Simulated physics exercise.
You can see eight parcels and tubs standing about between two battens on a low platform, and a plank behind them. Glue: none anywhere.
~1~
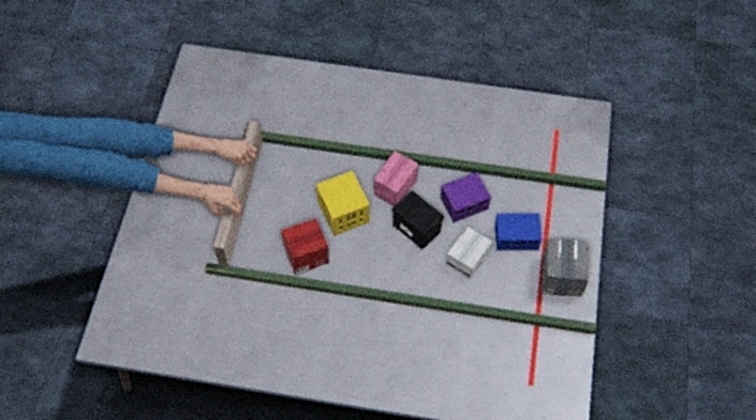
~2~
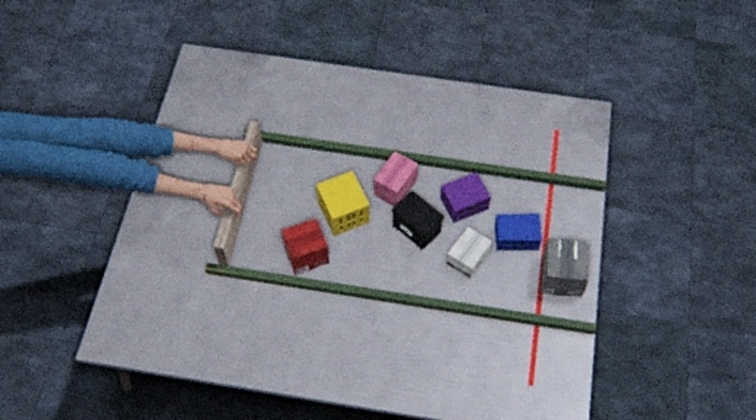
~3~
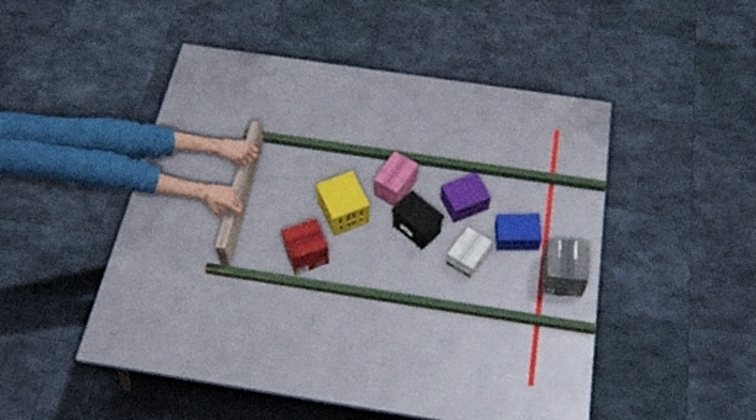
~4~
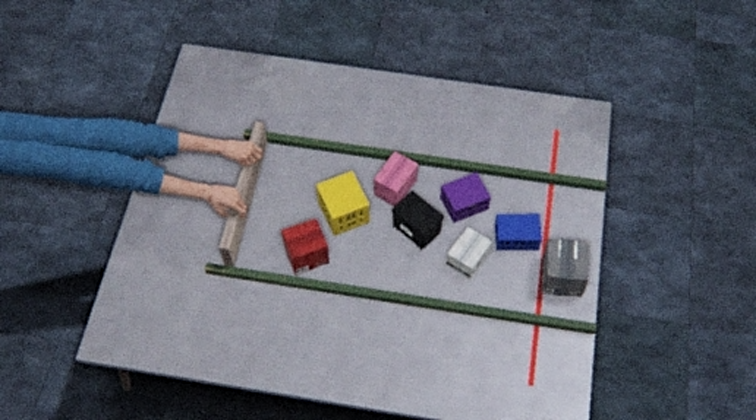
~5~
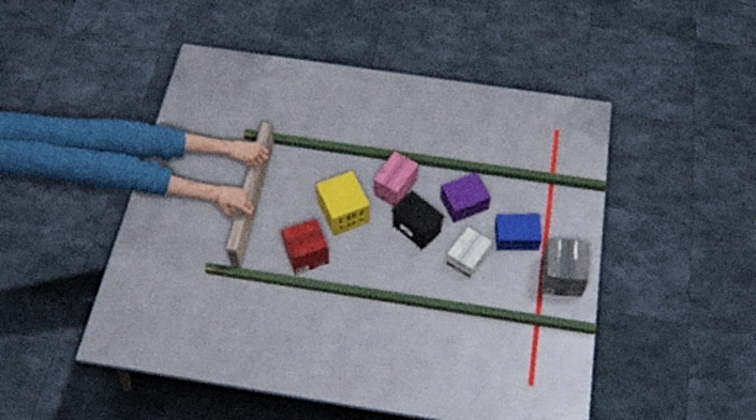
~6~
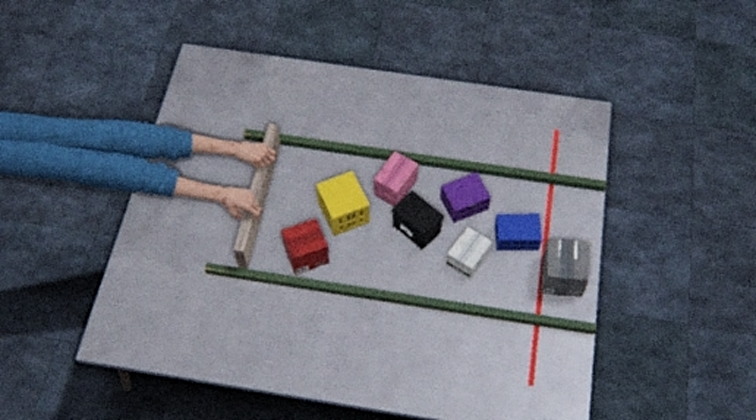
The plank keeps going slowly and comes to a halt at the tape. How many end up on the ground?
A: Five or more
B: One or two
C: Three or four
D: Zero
(C) Three or four.
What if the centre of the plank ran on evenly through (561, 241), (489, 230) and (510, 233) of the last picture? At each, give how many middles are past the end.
The counts would come out as 5, 0 and 2.
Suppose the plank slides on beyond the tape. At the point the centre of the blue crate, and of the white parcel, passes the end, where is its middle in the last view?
For the blue crate, about (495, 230); for the white parcel, about (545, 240).
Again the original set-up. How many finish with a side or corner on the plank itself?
3 in contact.
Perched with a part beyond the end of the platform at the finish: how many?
That adds up to 2.
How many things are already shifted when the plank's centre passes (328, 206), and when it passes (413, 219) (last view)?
Moved so far: 2, later 7.
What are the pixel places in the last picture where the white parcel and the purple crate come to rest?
White parcel at (598, 281), purple crate at (596, 202).
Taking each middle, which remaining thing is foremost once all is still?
It's the white parcel that is foremost.
Soon after, none off yet; grey parcel at rest near (565, 268); blue crate at rest near (518, 232); white parcel at rest near (469, 253).
In the end, the number that fall off is three or four; gone, black tote, blue crate and grey parcel.
